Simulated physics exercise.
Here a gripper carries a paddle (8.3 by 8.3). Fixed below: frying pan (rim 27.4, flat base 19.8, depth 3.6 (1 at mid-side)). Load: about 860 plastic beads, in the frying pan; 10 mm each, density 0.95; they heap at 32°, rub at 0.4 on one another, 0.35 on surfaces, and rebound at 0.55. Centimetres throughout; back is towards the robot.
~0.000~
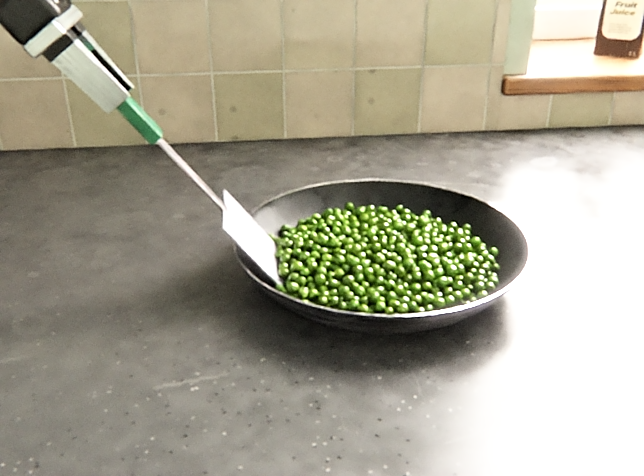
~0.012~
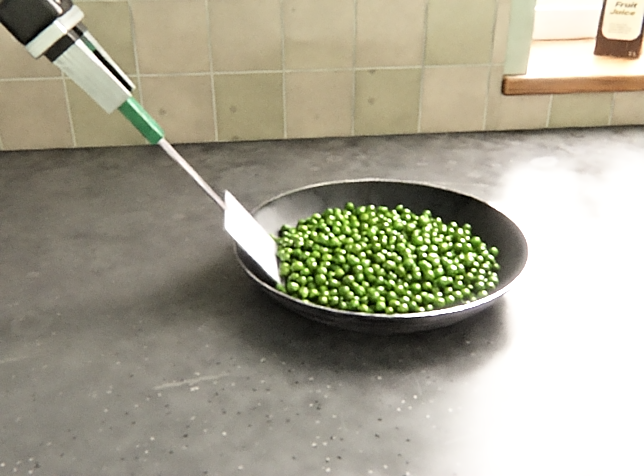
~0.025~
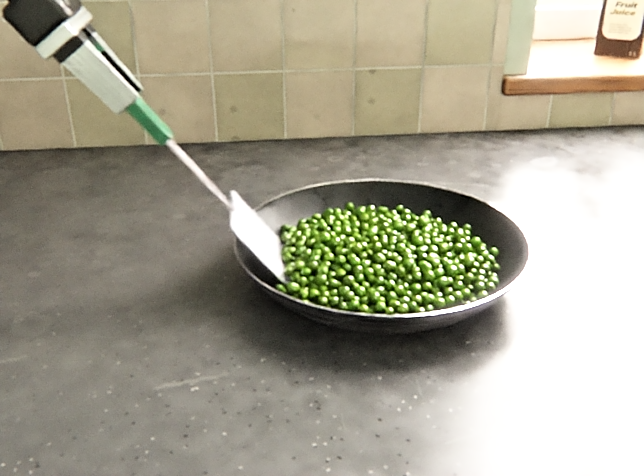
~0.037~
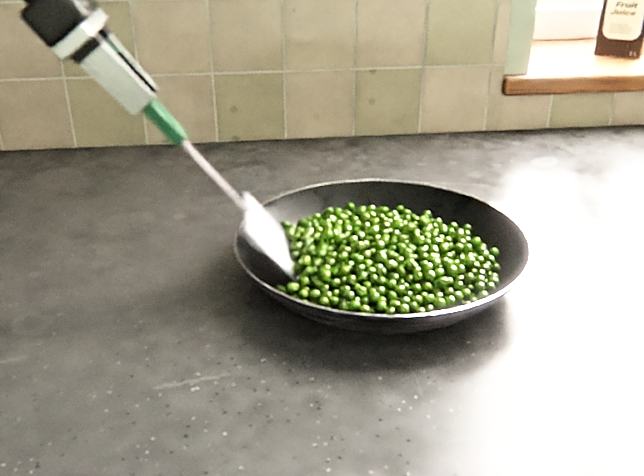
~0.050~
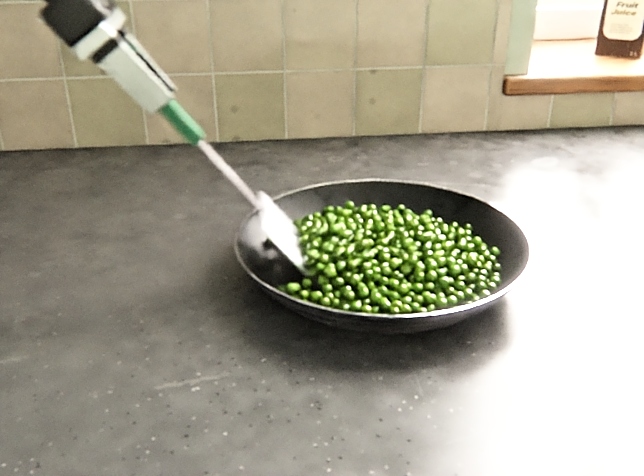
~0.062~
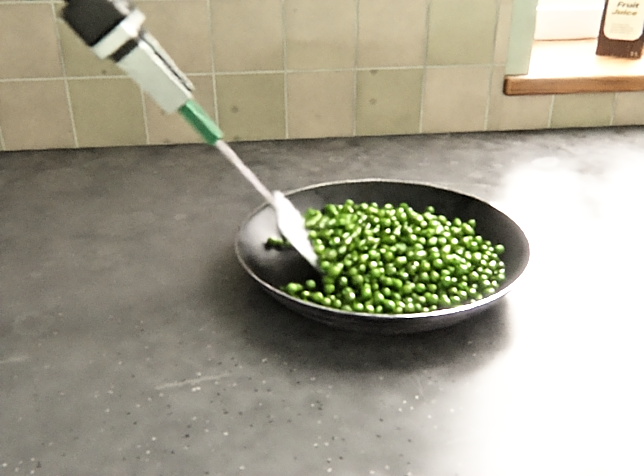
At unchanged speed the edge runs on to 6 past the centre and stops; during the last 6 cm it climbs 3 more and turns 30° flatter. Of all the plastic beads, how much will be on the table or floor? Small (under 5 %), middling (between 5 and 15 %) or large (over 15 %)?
A middling share, between 5 and 15 %, ends on the table or floor.
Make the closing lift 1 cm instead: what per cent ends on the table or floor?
Some 5 per cent.
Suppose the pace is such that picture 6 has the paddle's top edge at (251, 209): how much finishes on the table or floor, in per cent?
About 0 per cent.
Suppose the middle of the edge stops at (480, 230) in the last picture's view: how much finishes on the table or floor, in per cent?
About 20 per cent.
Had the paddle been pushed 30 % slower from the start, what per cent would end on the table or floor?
It would be near 5 per cent.
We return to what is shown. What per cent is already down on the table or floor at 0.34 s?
About 8 per cent.
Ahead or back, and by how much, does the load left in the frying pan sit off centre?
Some 4.0 cm ahead.
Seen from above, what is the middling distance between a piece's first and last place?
About 3 cm.
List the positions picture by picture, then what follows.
The first frame shows paddle top edge at (223, 208), sloping 53°; upper third of the load around (375, 250), from x 270 to 495, top at y 205; 857 in the frying pan.
The second frame shows paddle top edge at (225, 208), sloping 53°; upper third of the load around (375, 250), from x 270 to 495, top at y 205.
The third frame shows paddle top edge at (232, 209), sloping 53°; upper third of the load around (372, 250), from x 270 to 495, top at y 205.
The fourth frame shows paddle top edge at (246, 209), sloping 53°; upper third of the load around (364, 249), from x 270 to 495, top at y 205.
The fifth frame shows paddle top edge at (262, 209), sloping 53°; upper third of the load around (366, 246), from x 270 to 495, top at y 205.
The sixth frame shows paddle top edge at (278, 208), sloping 53°; upper third of the load around (372, 242), from x 270 to 500, top at y 205; 857 in the frying pan.
By 0.09 s, sloping 53°, highest piece 7 above the table; 857 in the frying pan.
By 0.12 s, sloping 43°, highest piece 8 above the table; 857 in the frying pan.
By 0.34 s, sloping 23°, highest piece 6 above the table; 780 in the frying pan, 75 on the table or floor, 2 on the blade or in flight.
By 1.39 s, sloping 23°, highest piece 4 above the table; 778 in the frying pan, 79 on the table or floor.
Final count, 778 in the frying pan, 79 on the table or floor. That is 9 % on the table or floor.
